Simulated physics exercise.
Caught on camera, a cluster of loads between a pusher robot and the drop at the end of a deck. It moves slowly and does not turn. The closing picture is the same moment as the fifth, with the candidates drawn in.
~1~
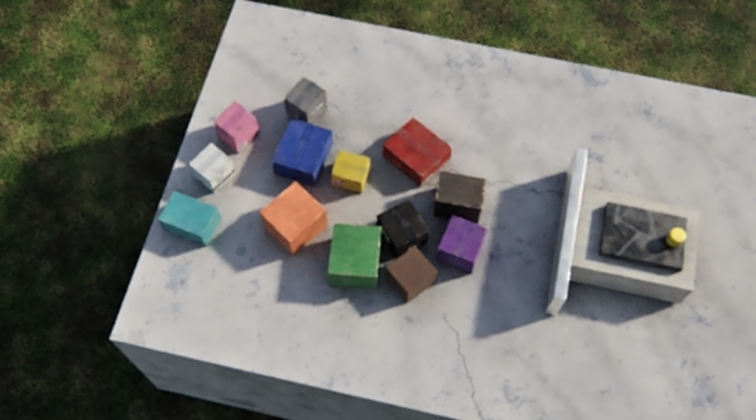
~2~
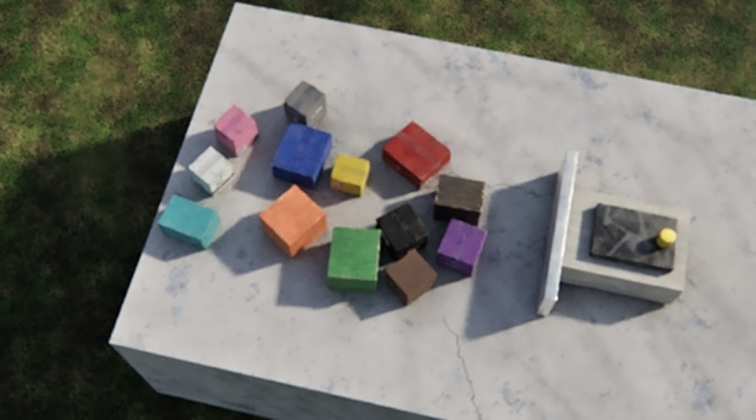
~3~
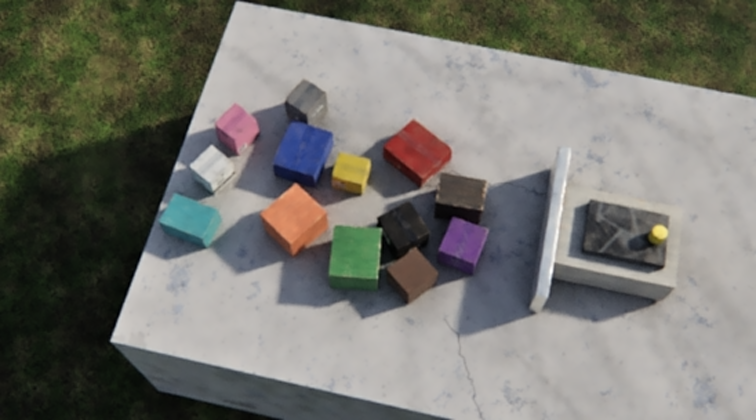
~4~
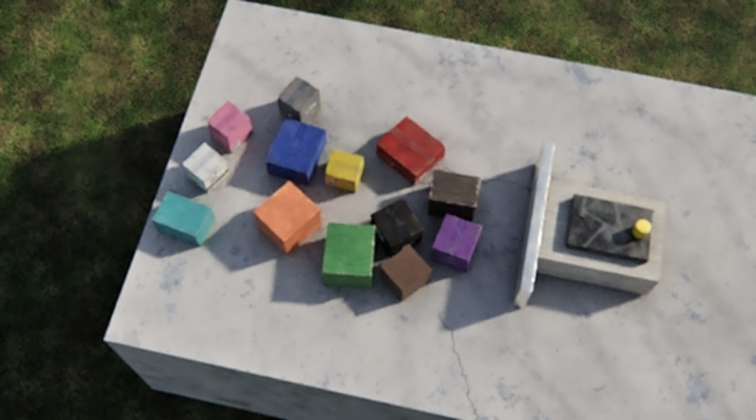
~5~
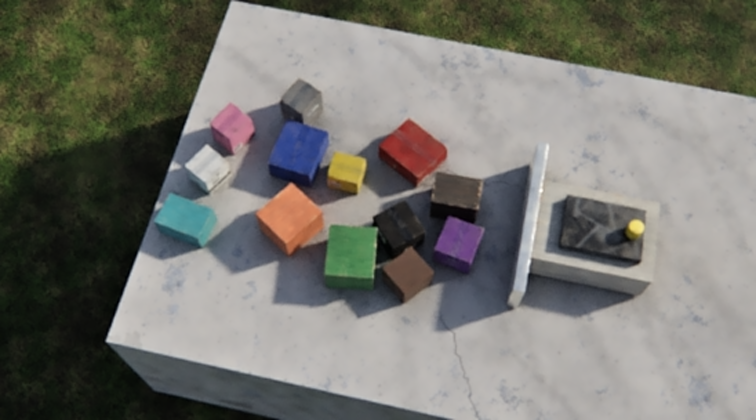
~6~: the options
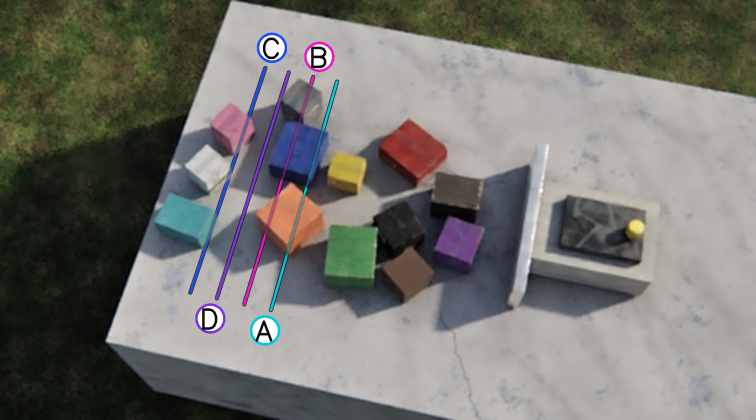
On a pale marble slab above grass, a grey block-like machine with a wide flat plate in front crept slowly left toward a cluster of colourful boxes, which stayed where they were.
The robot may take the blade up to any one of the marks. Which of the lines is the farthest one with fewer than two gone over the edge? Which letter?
A is the last line within the limit.
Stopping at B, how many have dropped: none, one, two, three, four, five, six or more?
By then, two.
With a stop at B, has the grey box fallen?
By then, no.
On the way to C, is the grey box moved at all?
By then, yes.
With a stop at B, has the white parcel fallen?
No.
On the copy, A at (306, 189); B at (281, 184); C at (230, 173); D at (255, 178).
On A. First, robot (514, 210); brown crate (403, 277); green crate (343, 259).
Then, robot (432, 194); orange crate (248, 215); blue box (273, 149).
Finally, robot (371, 181); turquoise crate over the edge; pink box (190, 113); one fallen.
By contrast, B drops two; C drops eight; D drops five.
